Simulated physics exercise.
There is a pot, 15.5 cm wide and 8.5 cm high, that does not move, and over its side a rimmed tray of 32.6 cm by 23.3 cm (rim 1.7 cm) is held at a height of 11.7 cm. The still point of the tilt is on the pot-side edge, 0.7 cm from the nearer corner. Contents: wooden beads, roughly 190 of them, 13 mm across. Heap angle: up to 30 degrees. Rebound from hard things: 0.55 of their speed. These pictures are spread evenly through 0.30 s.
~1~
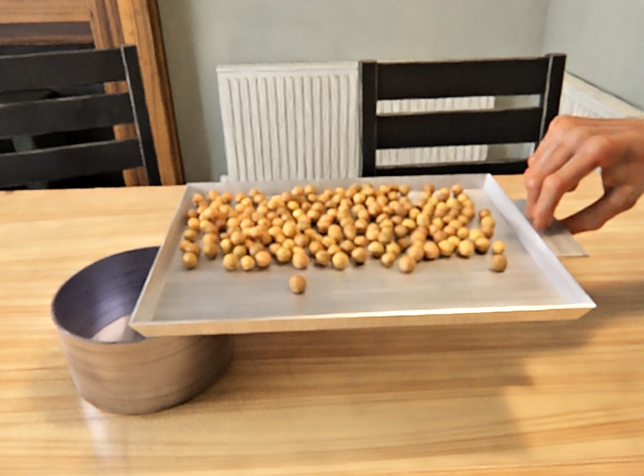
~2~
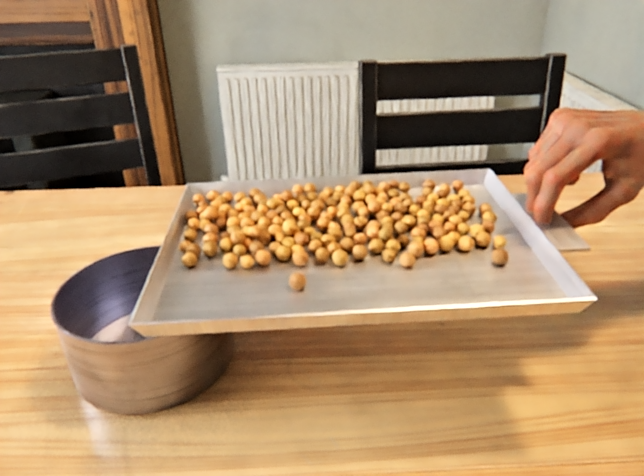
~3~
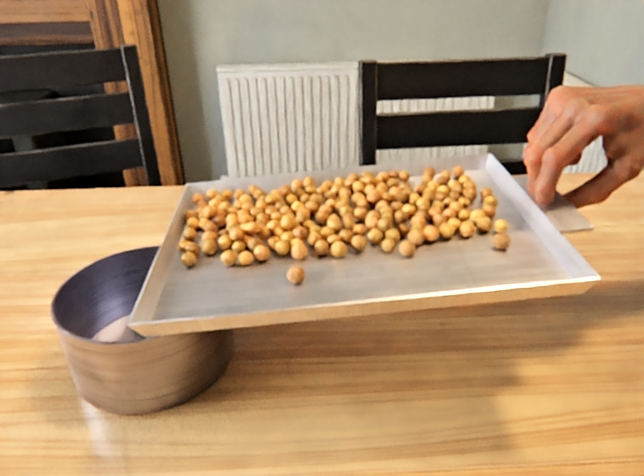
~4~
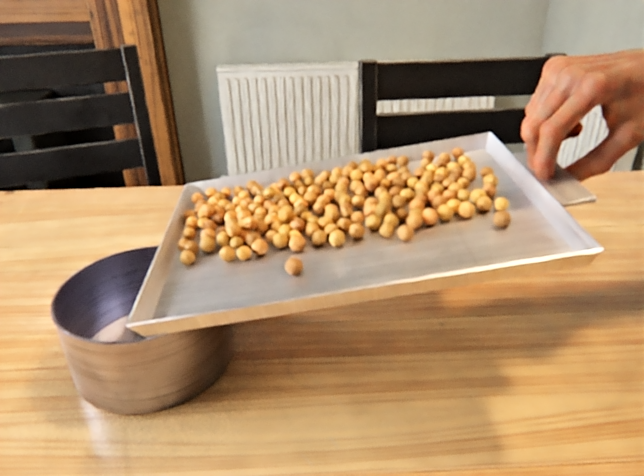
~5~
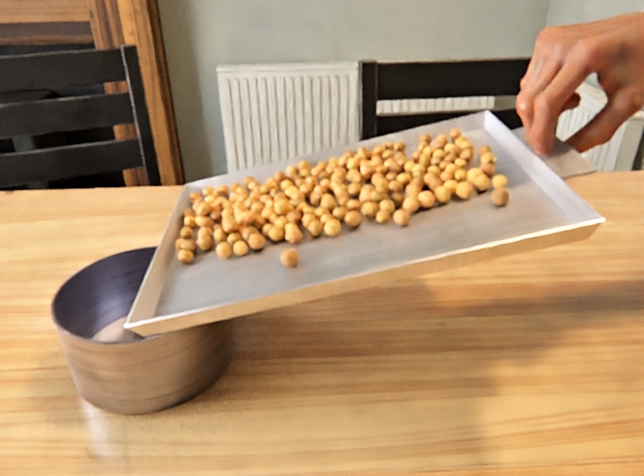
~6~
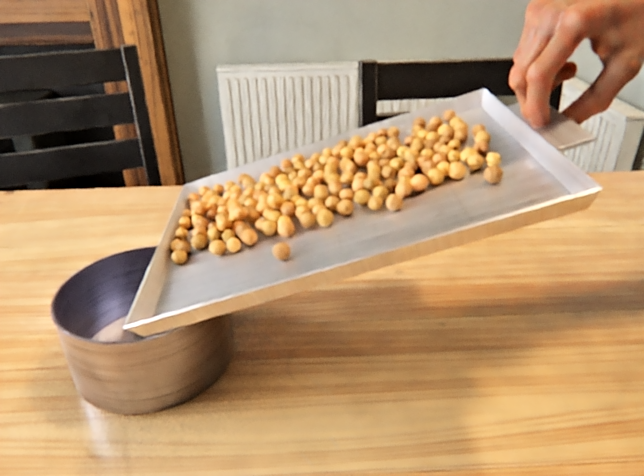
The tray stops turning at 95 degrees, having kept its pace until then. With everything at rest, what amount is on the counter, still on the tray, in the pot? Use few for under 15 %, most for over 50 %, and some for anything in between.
Counter: Some, left on the tray: Few, pot: Most.
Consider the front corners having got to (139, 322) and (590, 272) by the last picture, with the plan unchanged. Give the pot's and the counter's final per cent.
The pot gets 0 and the counter 100.
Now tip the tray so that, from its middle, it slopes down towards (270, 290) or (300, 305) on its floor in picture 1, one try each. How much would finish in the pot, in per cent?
Approximately 5 percent, then 0 percent.
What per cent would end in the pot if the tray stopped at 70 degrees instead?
Then about 55 per cent.
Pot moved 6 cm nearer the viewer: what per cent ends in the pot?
Estimated share: Around 50 in a hundred.
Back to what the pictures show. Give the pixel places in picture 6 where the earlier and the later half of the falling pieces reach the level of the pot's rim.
Roughly (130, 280) to begin with, later roughly (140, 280).
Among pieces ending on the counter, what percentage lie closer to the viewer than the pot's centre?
Share: Roughly 50 %.
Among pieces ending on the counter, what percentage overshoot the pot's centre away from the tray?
Near 80 in a hundred.
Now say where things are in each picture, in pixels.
Tray tilt 0 degrees, front corners at (141, 318) and (582, 300); middle of the pieces at (327, 220); pot at (141, 288), in the first frame.
Tray tilt 1 degrees, front corners at (141, 318) and (583, 293); middle of the pieces at (326, 218), in the second frame.
Tray tilt 4 degrees, front corners at (140, 318) and (586, 274), lowest corner left front; middle of the pieces at (326, 211), in the third frame.
Tray tilt 8 degrees, front corners at (138, 318) and (589, 246), lowest corner left front; middle of the pieces at (324, 201), in the fourth frame.
Tray tilt 13 degrees, front corners at (136, 319) and (589, 217), lowest corner left front; middle of the pieces at (320, 192), in the fifth frame.
Tray tilt 17 degrees, front corners at (135, 319) and (586, 186), lowest corner left front; middle of the pieces at (313, 183); pot at (141, 288), in the sixth frame.
Then, 0.54 s after the last picture, tilt 54 degrees; the tray holds 80 %, the pot 5 %.
Then, 0.89 s after the last picture, tilt 78 degrees; the tray holds 25 %, the pot 40 %.
Then, 1.34 s after the last picture, tilt 95 degrees; the tray holds 0 %, the pot 60 %.
In the end, counter 40 %, tray 0 %, pot 60 %.
